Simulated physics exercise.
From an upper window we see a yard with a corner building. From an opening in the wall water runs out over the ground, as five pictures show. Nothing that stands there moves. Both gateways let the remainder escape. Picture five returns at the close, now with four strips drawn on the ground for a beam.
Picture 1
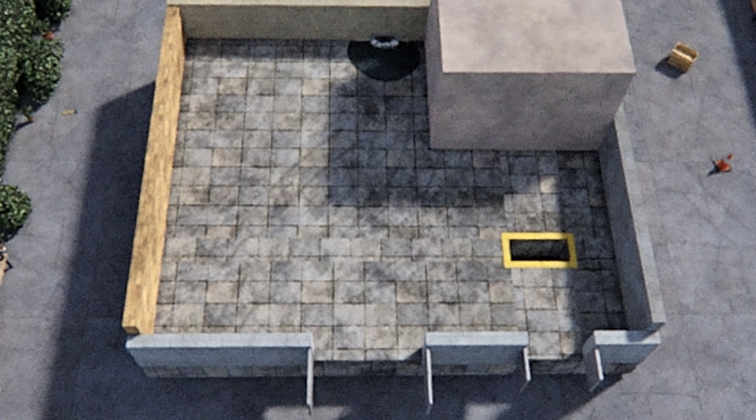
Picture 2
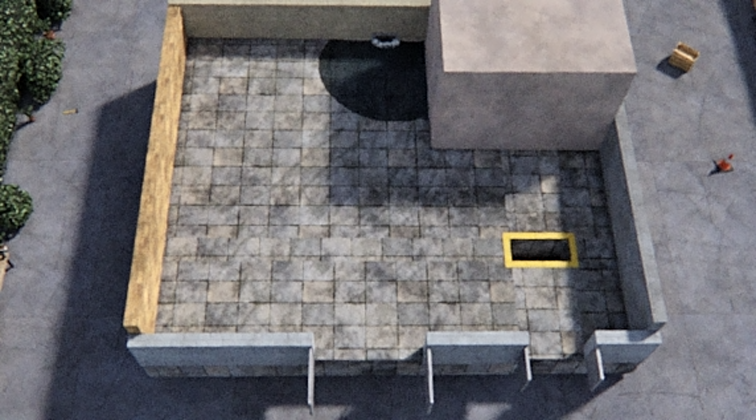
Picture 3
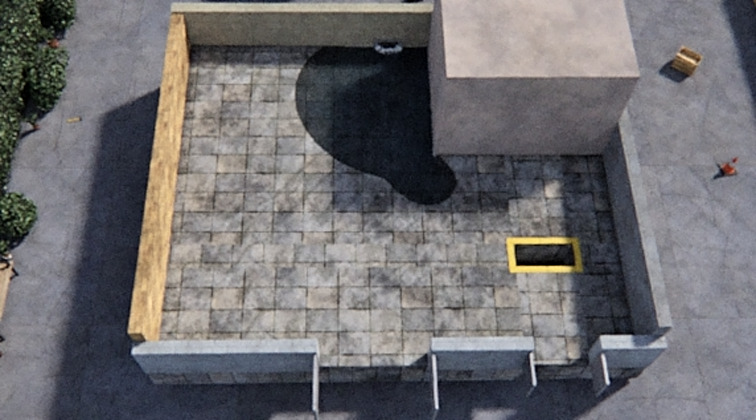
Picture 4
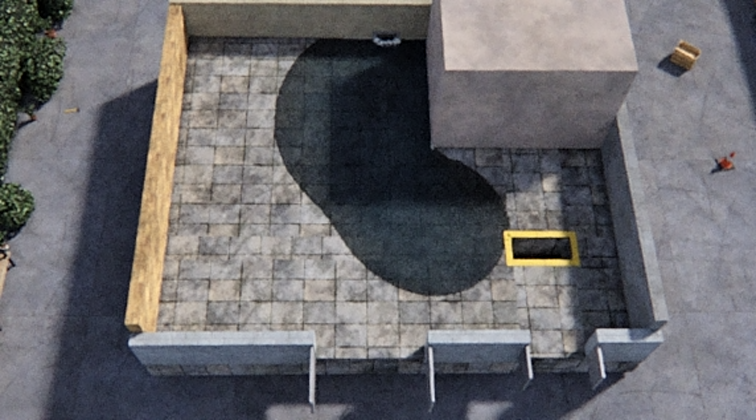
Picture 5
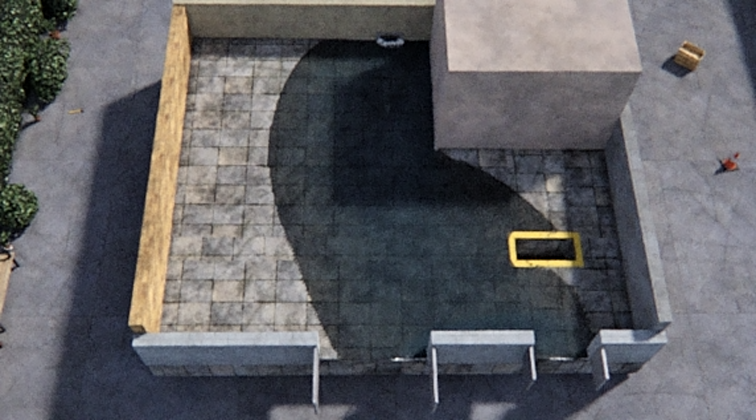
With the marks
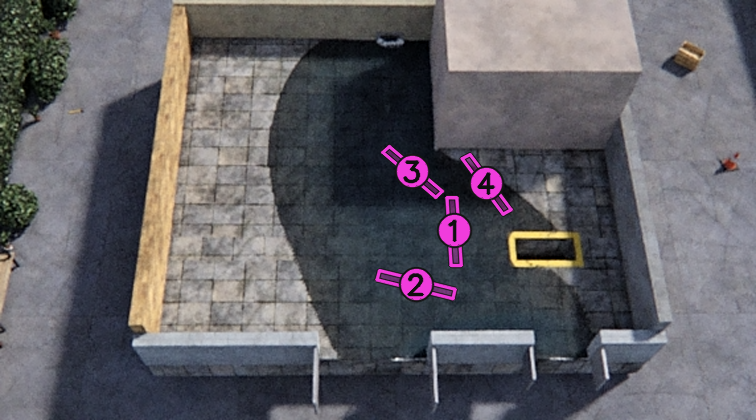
In a walled, paved yard with a block-like corner building, seen from above, a dark wet patch appears by the back wall and widens. It spreads past the building's corner and down across the paving, then reaches the front openings and the yellow-edged drain pit, leaving the left side dry.
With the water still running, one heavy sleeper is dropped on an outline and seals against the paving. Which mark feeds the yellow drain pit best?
The answer is position 3.
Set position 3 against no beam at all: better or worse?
Position 3 is better.
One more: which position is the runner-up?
Position 2.
On the marked copy, 1 from (456, 265) to (451, 197); 2 from (378, 275) to (454, 293); 3 from (386, 149) to (439, 194); 4 from (466, 156) to (507, 211).
With 1, about 10 % of the stream goes into the yellow drain pit, about 90 % out by the gates.
With 2, about 17 % of the stream goes into the yellow drain pit, about 83 % out by the gates.
With 3, about 29 % of the stream goes into the yellow drain pit, about 70 % out by the gates.
With 4, about 13 % of the stream goes into the yellow drain pit, about 87 % out by the gates.
